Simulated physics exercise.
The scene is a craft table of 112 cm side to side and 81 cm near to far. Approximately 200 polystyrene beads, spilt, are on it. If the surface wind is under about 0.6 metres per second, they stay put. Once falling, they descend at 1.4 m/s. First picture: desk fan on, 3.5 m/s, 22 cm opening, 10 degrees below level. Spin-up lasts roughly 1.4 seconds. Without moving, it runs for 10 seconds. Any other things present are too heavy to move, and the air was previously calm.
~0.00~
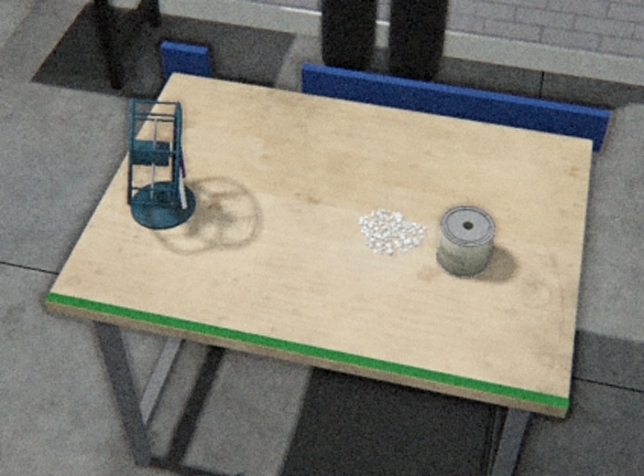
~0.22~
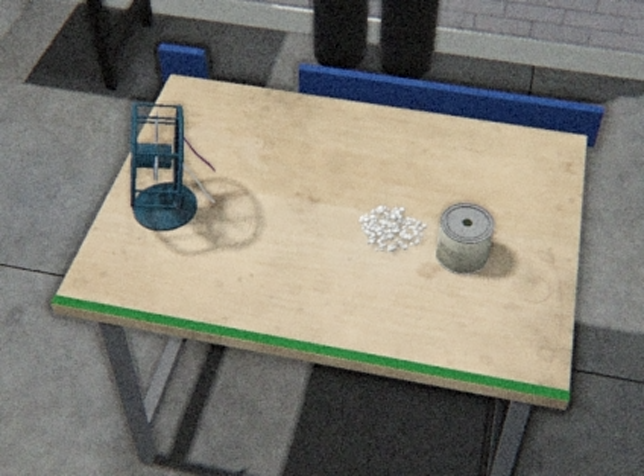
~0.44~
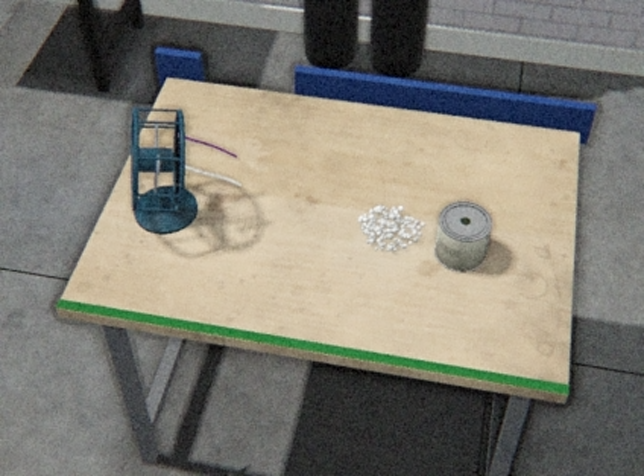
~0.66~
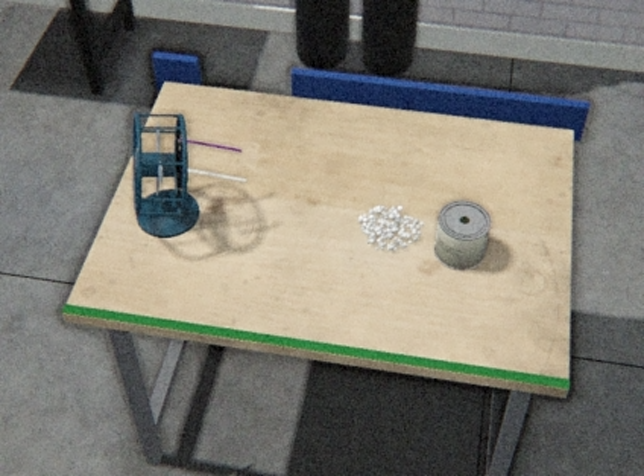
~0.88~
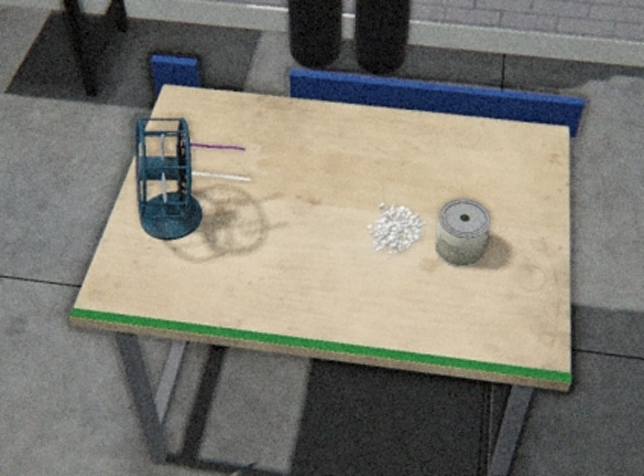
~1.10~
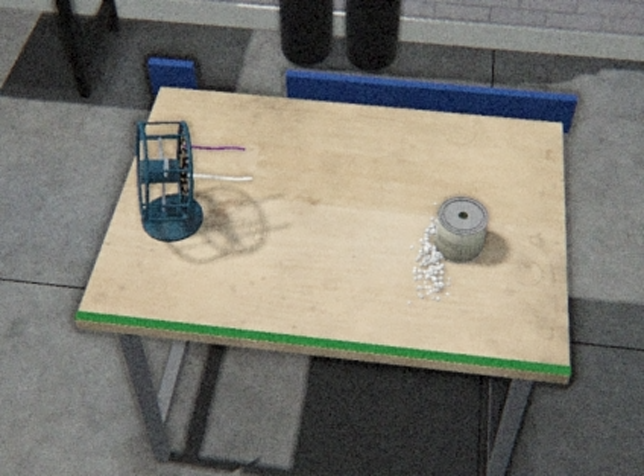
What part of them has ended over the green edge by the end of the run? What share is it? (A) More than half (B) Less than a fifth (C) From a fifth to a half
Answer: C.
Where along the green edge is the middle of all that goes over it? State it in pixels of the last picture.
I'd point to somewhere near (499, 368).
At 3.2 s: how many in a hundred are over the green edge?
Roughly 30 in a hundred by then.
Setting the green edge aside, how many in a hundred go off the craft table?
Near 60 %.
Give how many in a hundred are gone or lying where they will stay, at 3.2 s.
That works out to some 90 %.
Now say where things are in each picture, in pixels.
The middle of the polystyrene beads is near (391, 232), none has stirred yet and the mouth of the desk fan is at (154, 153), in the first picture.
The middle of the polystyrene beads is near (390, 232), none has stirred yet and the green edge is centred on (299, 351), in the second picture.
The middle of the polystyrene beads is near (389, 231), none has stirred yet and the top of a tin is at (466, 221), in the third picture.
The middle of the polystyrene beads is near (388, 231) and none has stirred yet, in the fourth picture.
The middle of the polystyrene beads is near (396, 229), the farthest in sight from the desk fan is at (425, 224) and about 40 % have left their places, in the fifth picture.
The middle of the polystyrene beads is near (434, 253), the farthest in sight from the desk fan is at (448, 295) and all have left their places, in the sixth picture.
After 2.0 s, 34 % are over the green edge; 90 % have settled or left.
After 3.2 s, 34 % are over the green edge; 92 % have settled or left.
After 5.5 s, 36 % are over the green edge; 93 % have settled or left.
After 10.0 s, at the end, 36 % are over the green edge.
